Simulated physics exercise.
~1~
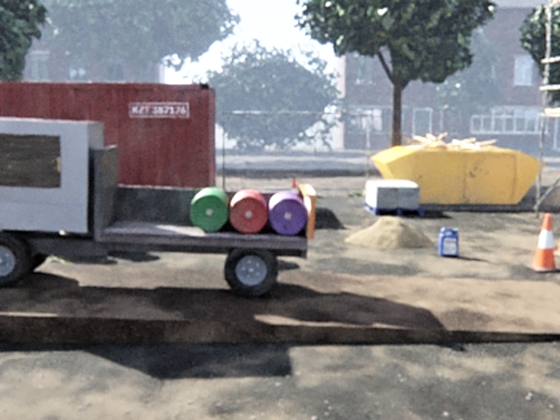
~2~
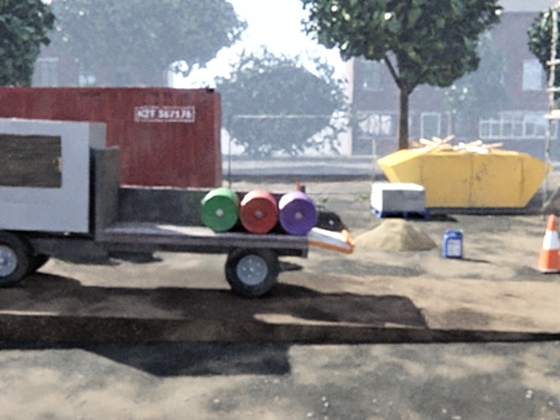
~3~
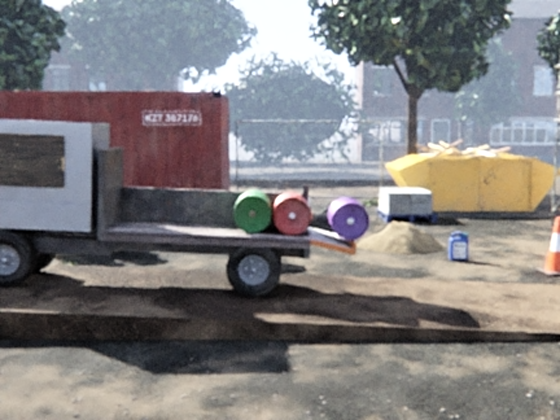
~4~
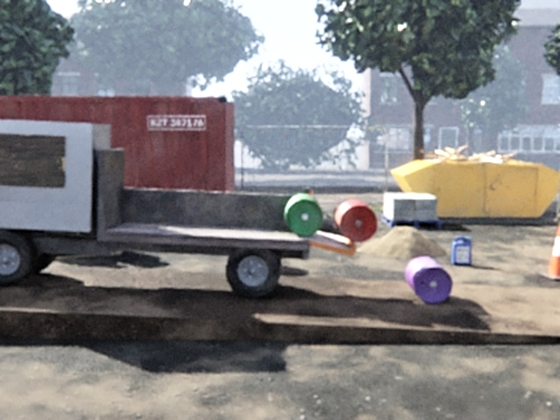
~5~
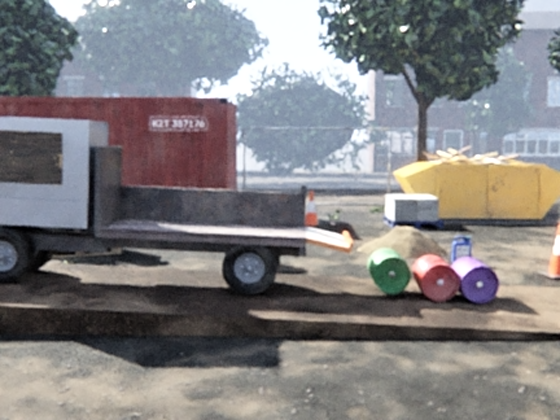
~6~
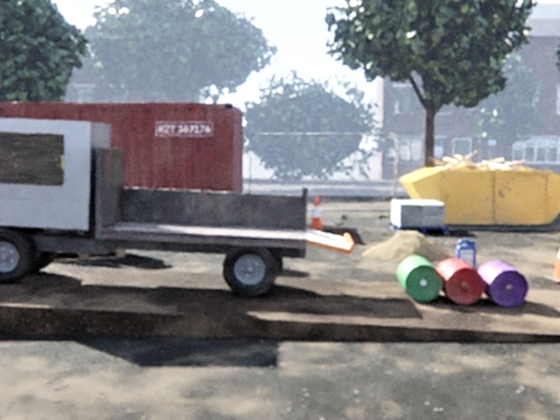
In the video, green, red and purple barrels sit on a truck's flat bed as its tailgate drops, then roll right and fall off the end, purple first, red next and green last, ending side by side on the ground.
